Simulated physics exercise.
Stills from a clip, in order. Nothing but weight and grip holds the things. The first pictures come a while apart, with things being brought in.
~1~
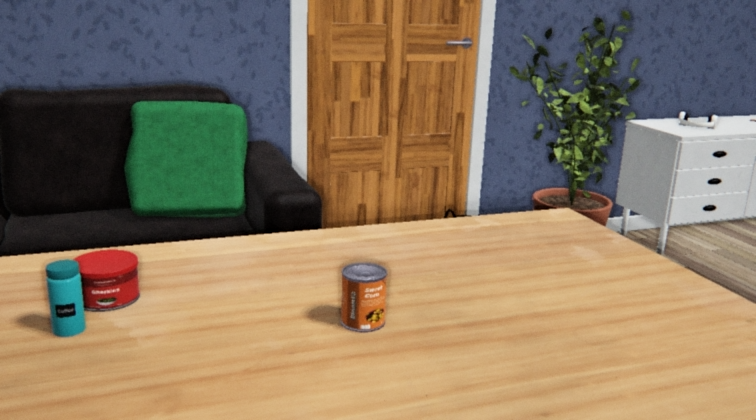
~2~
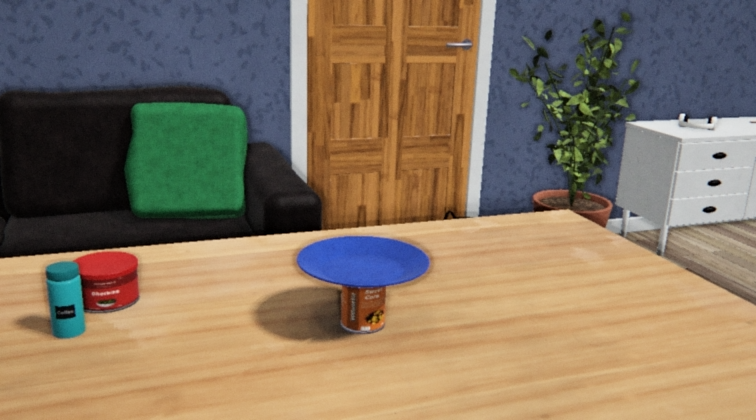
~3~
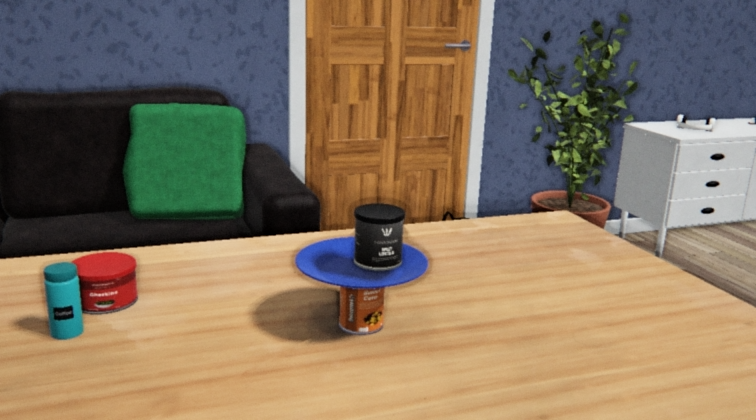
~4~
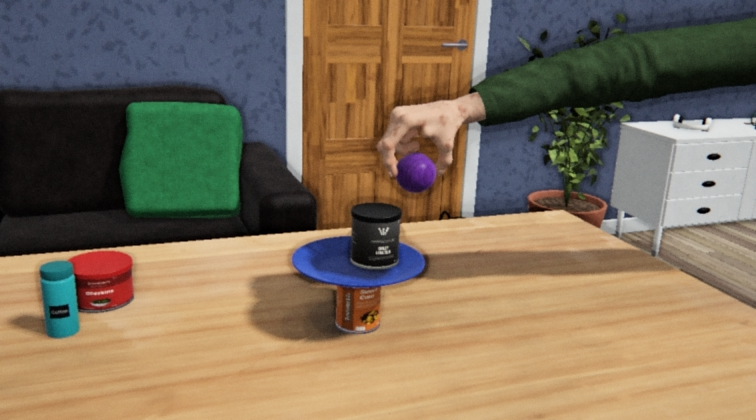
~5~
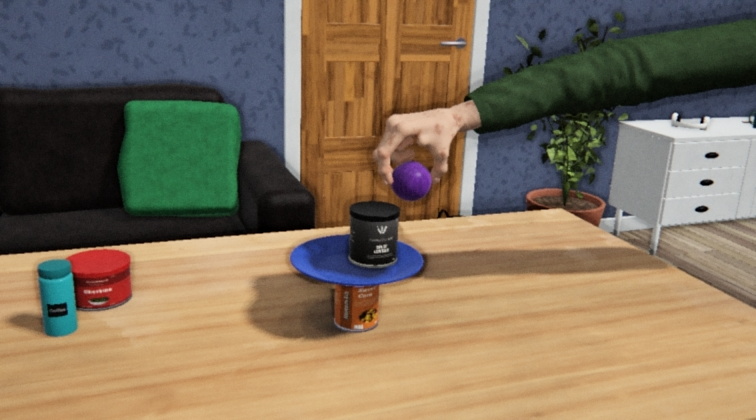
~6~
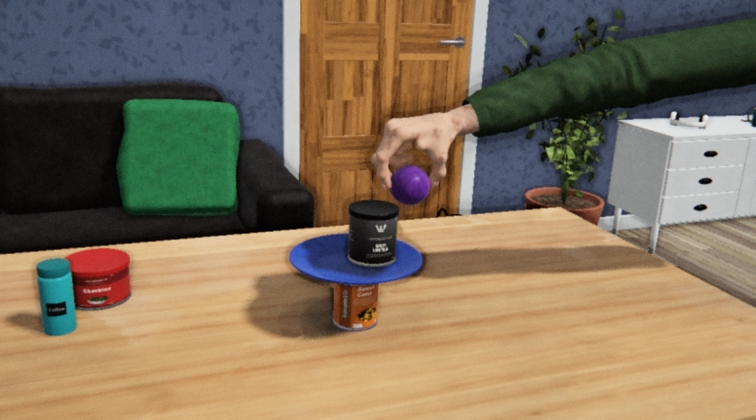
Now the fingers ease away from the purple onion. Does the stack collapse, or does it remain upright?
Some of it tumbles.
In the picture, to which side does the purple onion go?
Observed: The object is displaced in the rightward direction.
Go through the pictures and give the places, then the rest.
In the first frame, the last thing is not in view yet; orange tin (364, 297).
In the second frame, the last thing is not in view yet.
In the third frame, the last thing is not in view yet; turquoise shaker (64, 301).
The fourth frame shows coming down; purple onion (415, 172); red tub (100, 281).
The fifth frame shows coming down; purple onion (411, 181); blue plate (357, 263).
The sixth frame shows in place under the hand; purple onion (409, 185); orange tin (356, 296).
Then, 0.30 s after the last picture, purple onion now fallen.
Then, 0.40 s after the last picture, things are still on the move.
Then, 0.50 s after the last picture, as before.
Then, 1.60 s after the last picture, nothing new.
At rest, fallen, purple onion; the other 5 in place. Seen from the same camera at the end, purple onion near (485, 293). The pile gives way.
